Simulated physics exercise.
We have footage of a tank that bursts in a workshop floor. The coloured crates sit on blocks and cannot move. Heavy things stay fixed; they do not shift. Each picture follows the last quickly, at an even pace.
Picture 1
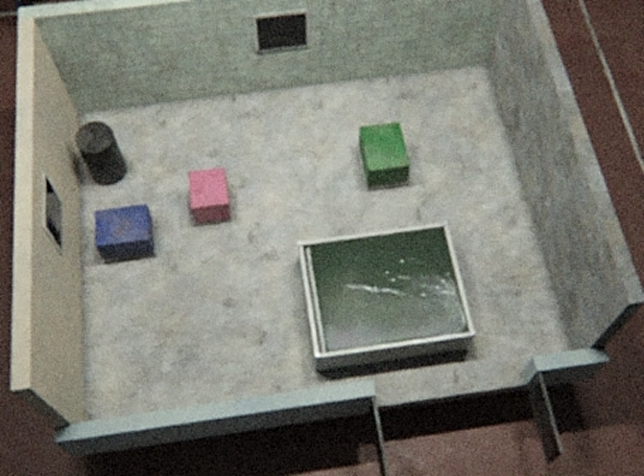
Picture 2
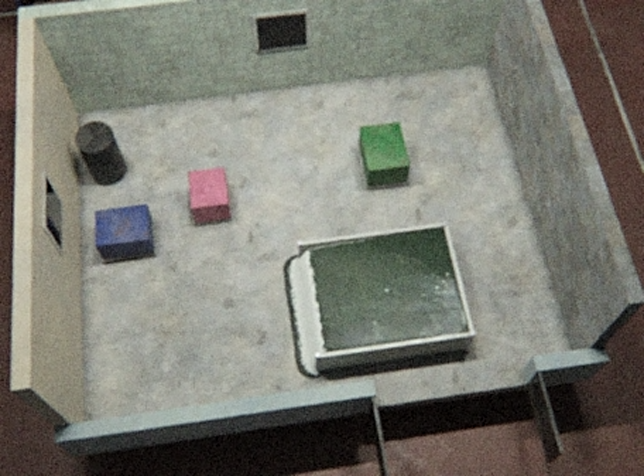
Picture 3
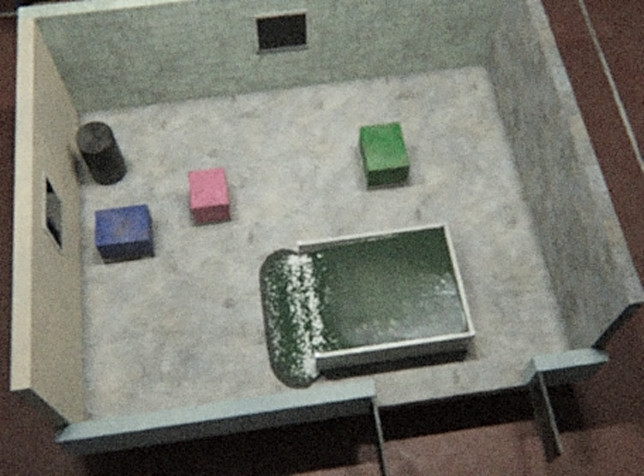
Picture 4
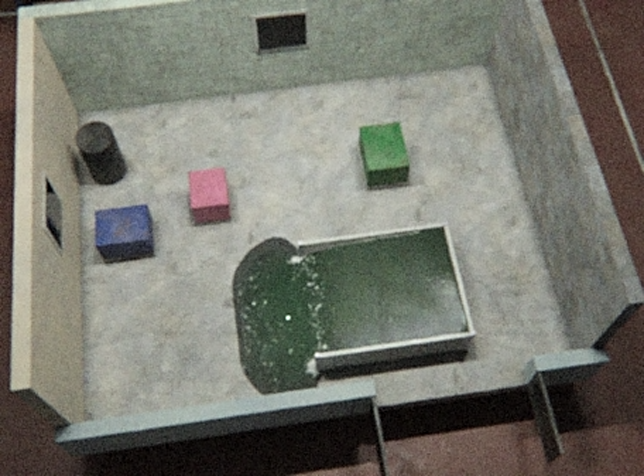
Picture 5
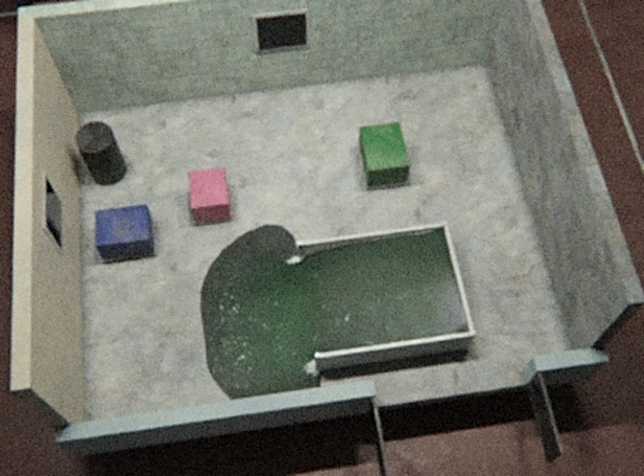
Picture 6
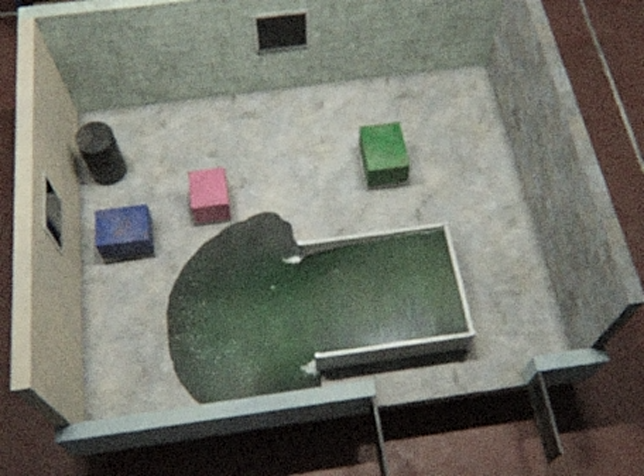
A low white-walled tank of dark green water burst open on its left side, and the water poured out and spread left across the grey floor, while the blocks and dark cylinder stayed still.
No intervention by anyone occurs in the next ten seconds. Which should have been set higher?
At the end, the blue crate is not missed by the water this time; the pink crate is not missed by the water this time; the green crate is missed by the water this time.
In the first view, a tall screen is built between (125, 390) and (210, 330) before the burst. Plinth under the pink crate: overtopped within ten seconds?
As for the pink crate, it gets flooded.
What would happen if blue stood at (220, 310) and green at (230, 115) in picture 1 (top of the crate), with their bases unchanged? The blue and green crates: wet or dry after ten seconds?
Ten seconds on, the blue crate has been flooded, but the green crate has been flooded.
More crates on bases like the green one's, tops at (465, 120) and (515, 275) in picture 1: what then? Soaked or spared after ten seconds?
Order as asked: Unflooded / unflooded.
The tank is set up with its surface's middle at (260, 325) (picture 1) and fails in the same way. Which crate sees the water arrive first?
My pick is the one in blue.
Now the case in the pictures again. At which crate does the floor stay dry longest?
I'd name the one in green.
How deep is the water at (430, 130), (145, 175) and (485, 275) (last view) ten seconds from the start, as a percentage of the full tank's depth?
Estimate: 4, 10, 0 %.
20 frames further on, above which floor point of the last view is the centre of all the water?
My guess is about (206, 307).
A moment on, water covers 30 % of the floor; the blue crate water round its plinth, the pink crate water round its plinth, the green crate not reached.
Next, water covers 35 % of the floor; the blue crate water round its plinth, the pink crate water round its plinth, the green crate not reached.
Then, water covers 45 % of the floor; the blue crate water round its plinth, the pink crate water round its plinth, the green crate not reached.
Later, water covers 60 % of the floor; the blue crate water round its plinth, the pink crate water round its plinth, the green crate water round its plinth.
In the end, water covers 90 % of the floor; the blue crate was topped, the pink crate was topped, the green crate stayed above the water.
